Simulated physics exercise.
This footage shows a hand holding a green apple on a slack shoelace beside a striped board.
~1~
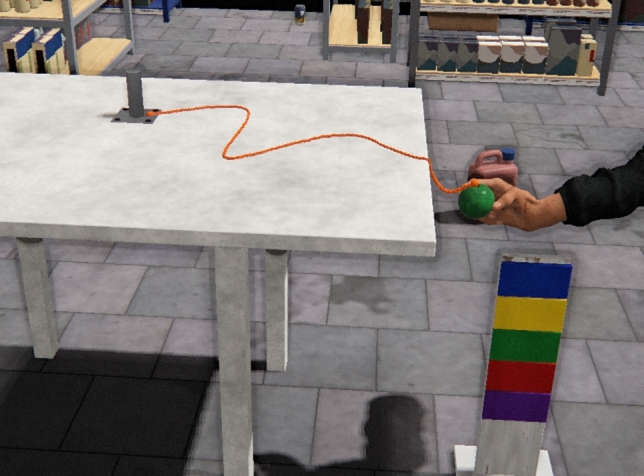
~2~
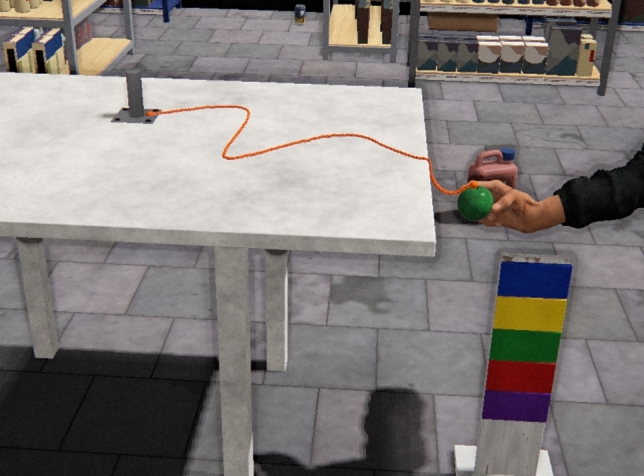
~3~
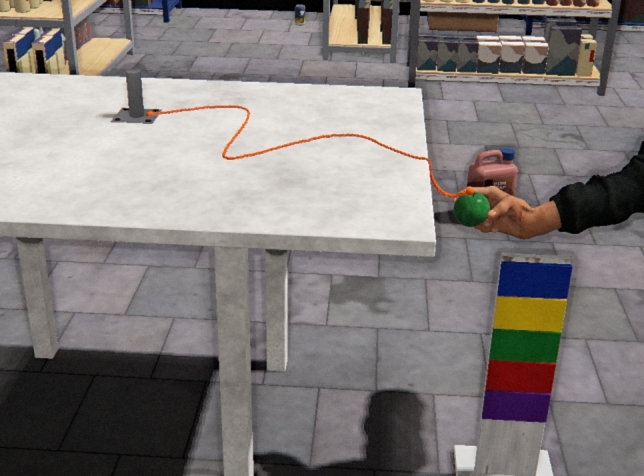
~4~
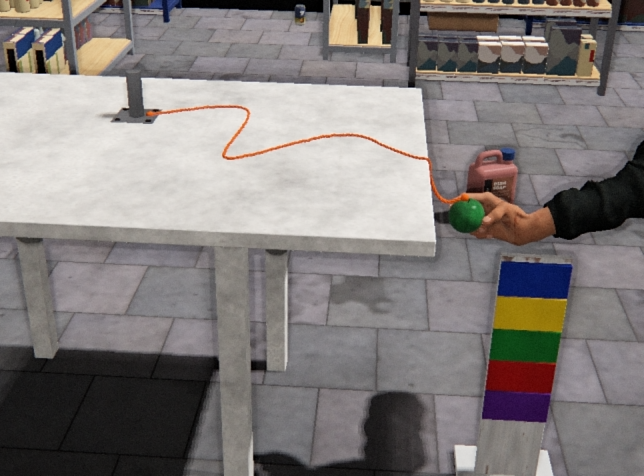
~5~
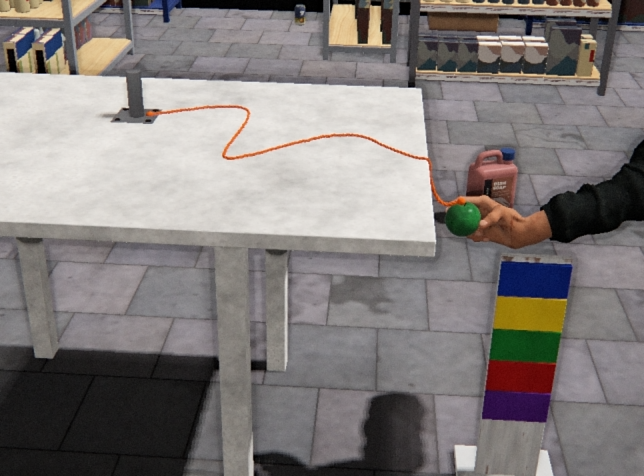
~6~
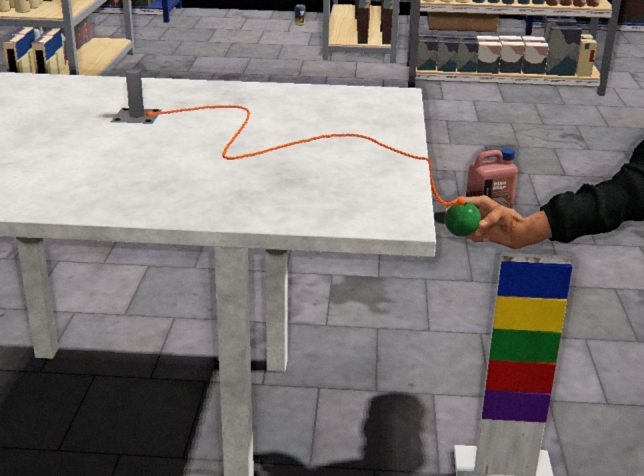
A hand held a small green ball on a slack orange string beside a white table and lowered it slightly, drifting a little left, while the striped board below stayed still.
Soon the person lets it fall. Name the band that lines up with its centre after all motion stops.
Purple.
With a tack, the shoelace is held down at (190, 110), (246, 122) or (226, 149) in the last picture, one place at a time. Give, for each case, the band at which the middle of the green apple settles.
Try by try: Purple, then red, then yellow.
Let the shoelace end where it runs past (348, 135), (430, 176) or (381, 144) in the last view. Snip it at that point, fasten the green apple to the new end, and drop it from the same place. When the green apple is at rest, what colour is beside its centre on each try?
First try: Blue; second try: Red; third try: Yellow.
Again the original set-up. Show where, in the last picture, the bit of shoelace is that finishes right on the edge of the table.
That spot is near (267, 151).
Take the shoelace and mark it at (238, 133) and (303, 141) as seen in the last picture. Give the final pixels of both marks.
(316, 137) and (425, 193).
Soon after, apple near (433, 385); level with purple.
After that, apple near (396, 371); level with purple.
In the end, apple near (408, 385); level with purple. Its middle rests at the purple band.
